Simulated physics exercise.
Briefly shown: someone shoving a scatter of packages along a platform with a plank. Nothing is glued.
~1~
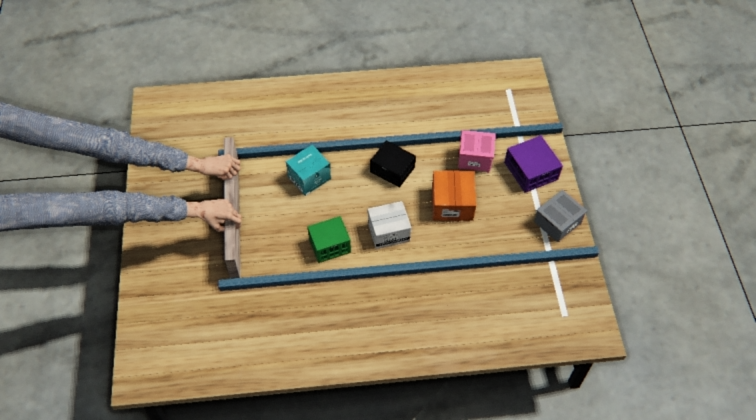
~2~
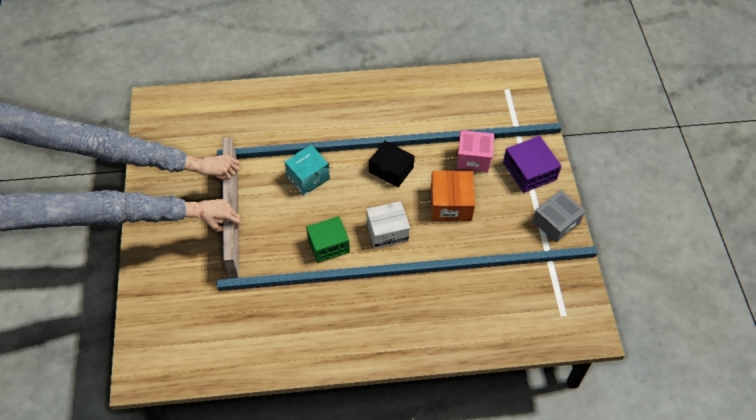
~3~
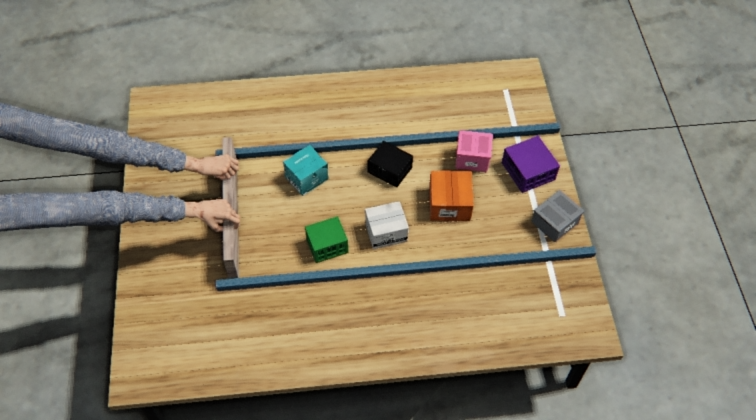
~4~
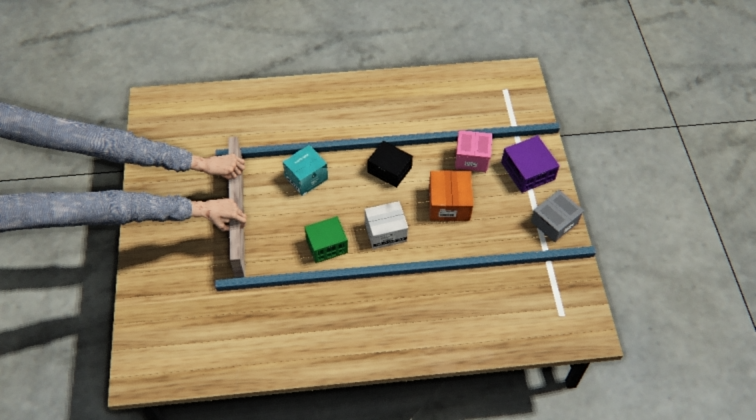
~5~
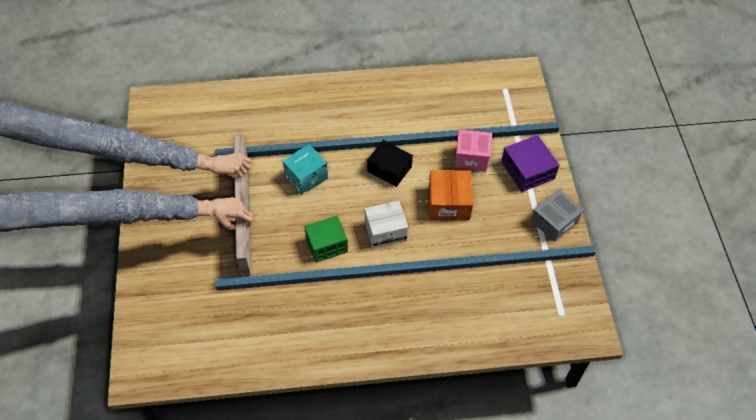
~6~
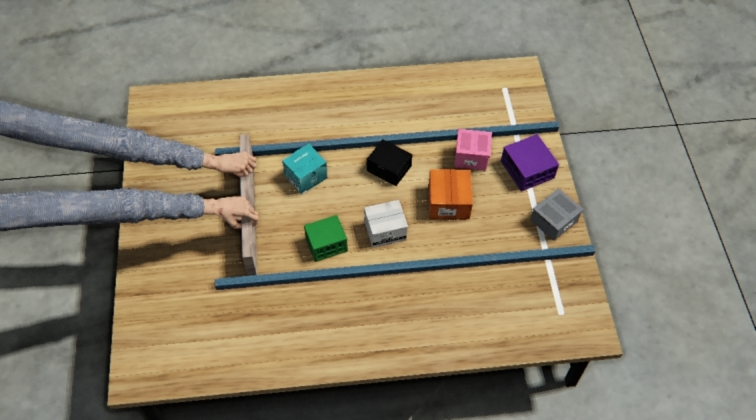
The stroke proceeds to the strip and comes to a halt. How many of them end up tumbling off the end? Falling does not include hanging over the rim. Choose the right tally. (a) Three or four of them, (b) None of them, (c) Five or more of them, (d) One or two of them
Five or more of them.
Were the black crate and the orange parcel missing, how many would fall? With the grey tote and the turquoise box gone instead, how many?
The counts: 4 and 3.
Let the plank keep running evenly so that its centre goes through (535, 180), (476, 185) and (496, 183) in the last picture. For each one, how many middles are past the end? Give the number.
In order: 6, 1, 3.
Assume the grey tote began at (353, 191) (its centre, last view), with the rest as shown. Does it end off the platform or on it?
In that case it holds its spot.
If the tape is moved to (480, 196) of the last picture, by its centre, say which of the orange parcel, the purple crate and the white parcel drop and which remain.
Here's how it goes: The orange parcel is still up there, the purple crate ends up down, and the white parcel is still up there.
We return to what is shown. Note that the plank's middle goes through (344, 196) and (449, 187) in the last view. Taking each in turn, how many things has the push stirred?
Counting first: 4, next 7.
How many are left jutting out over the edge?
It would come to 0.
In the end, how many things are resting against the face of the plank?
That number would be 2.
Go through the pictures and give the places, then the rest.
In the first frame, grey tote (560, 216); purple crate (533, 164); pink tote (476, 152); plank (232, 207); tape (534, 193).
In the second frame, purple crate (532, 164); orange parcel (452, 196).
In the third frame, pink tote (474, 152); green crate (327, 240).
In the fourth frame, grey tote (557, 217); white parcel (386, 225).
In the fifth frame, purple crate (530, 163); turquoise box (306, 170).
In the sixth frame, grey tote (556, 215); purple crate (529, 163); pink tote (473, 151); plank (248, 204); tape (531, 191).
Soon after, none off yet; grey tote at rest near (556, 215); purple crate at rest near (529, 163); pink tote at rest near (473, 151).
After that, none off yet; grey tote at rest near (556, 215); purple crate moving near (533, 162); pink tote displaced a little near (488, 146).
And then, none off yet; grey tote displaced about its own width near (580, 215); purple crate tilting a little near (581, 166); pink tote displaced well along near (552, 137).
In the end, the number that fall off is five or more; gone, white parcel, black crate, orange parcel, pink tote, purple crate and grey tote.
